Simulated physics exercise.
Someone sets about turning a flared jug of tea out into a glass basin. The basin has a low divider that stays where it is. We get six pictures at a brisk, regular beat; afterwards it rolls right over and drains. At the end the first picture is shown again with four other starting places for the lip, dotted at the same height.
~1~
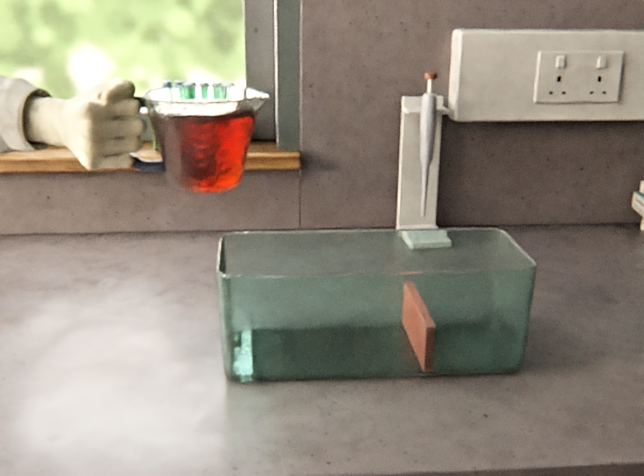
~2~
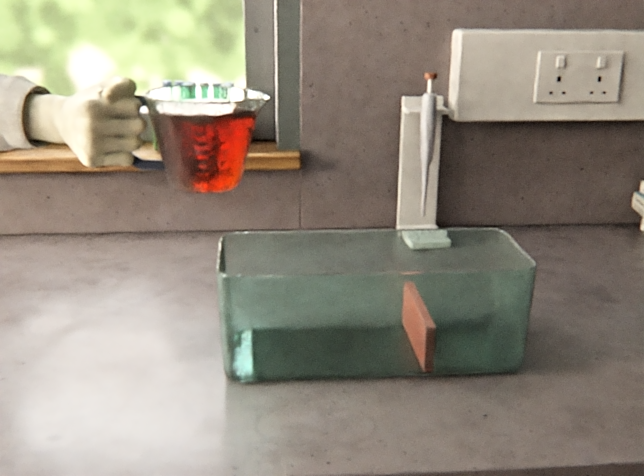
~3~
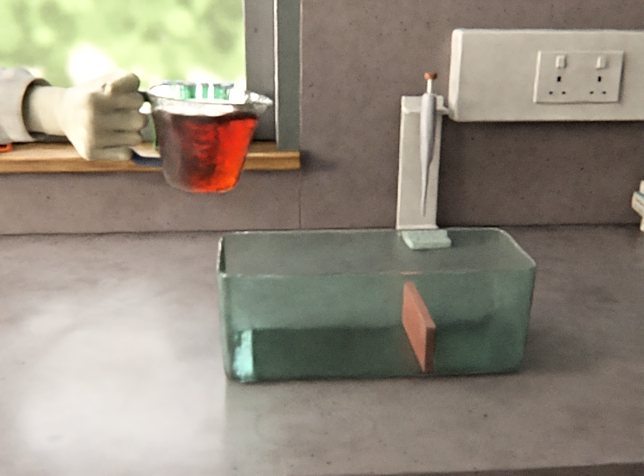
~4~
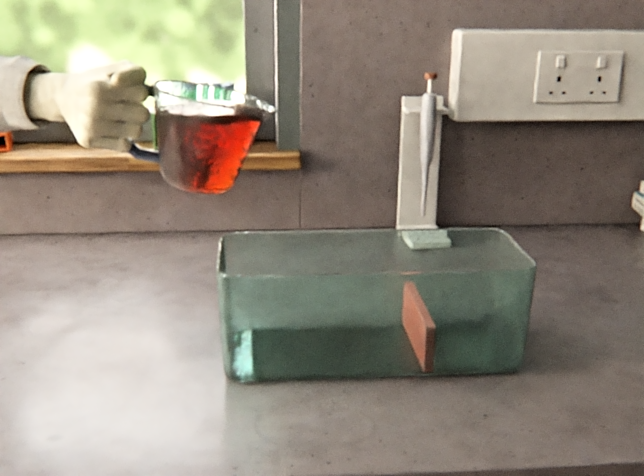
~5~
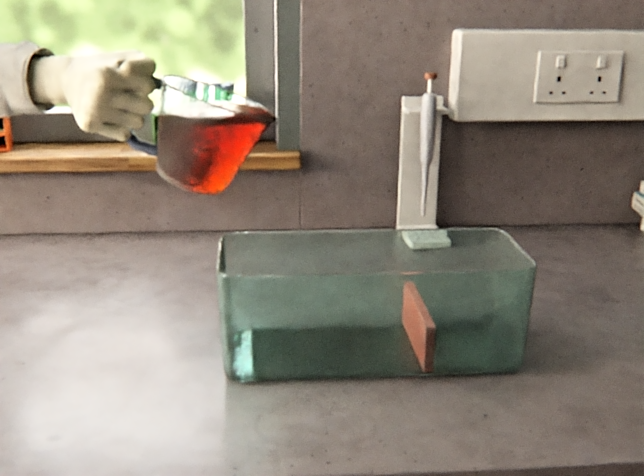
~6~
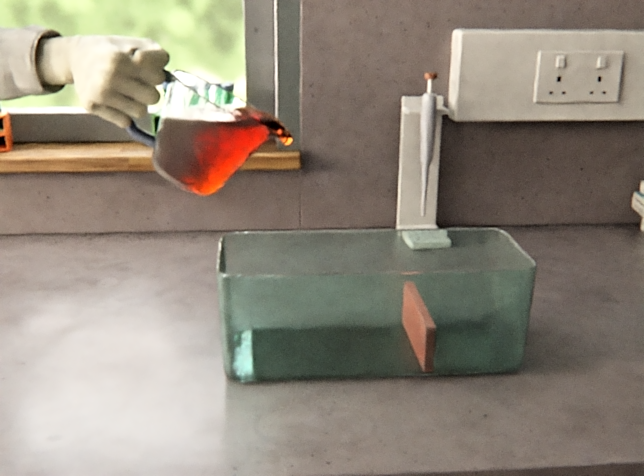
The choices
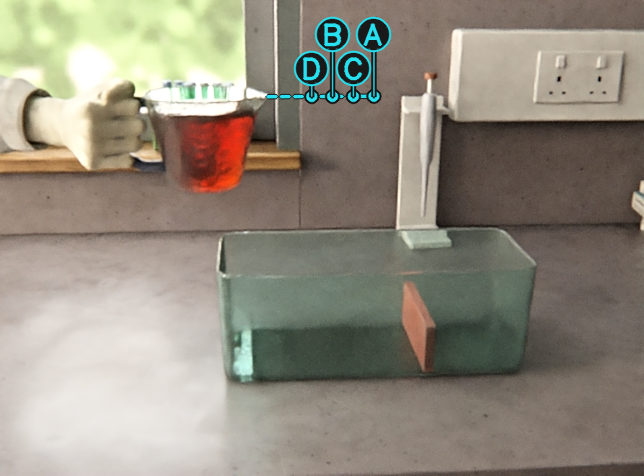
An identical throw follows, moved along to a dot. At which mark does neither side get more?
Dot A does it best.
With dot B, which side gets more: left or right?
More ends on the left.
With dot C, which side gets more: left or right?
The left side.
On the marked copy, A at (373, 96); B at (332, 96); C at (353, 96); D at (311, 96).
With A, about 47 % ends left of the wall and 52 % right of it.
With B, about 96 % ends left of the wall and 3 % right of it.
With C, about 81 % ends left of the wall and 18 % right of it.
With D, about 96 % ends left of the wall and 3 % right of it.
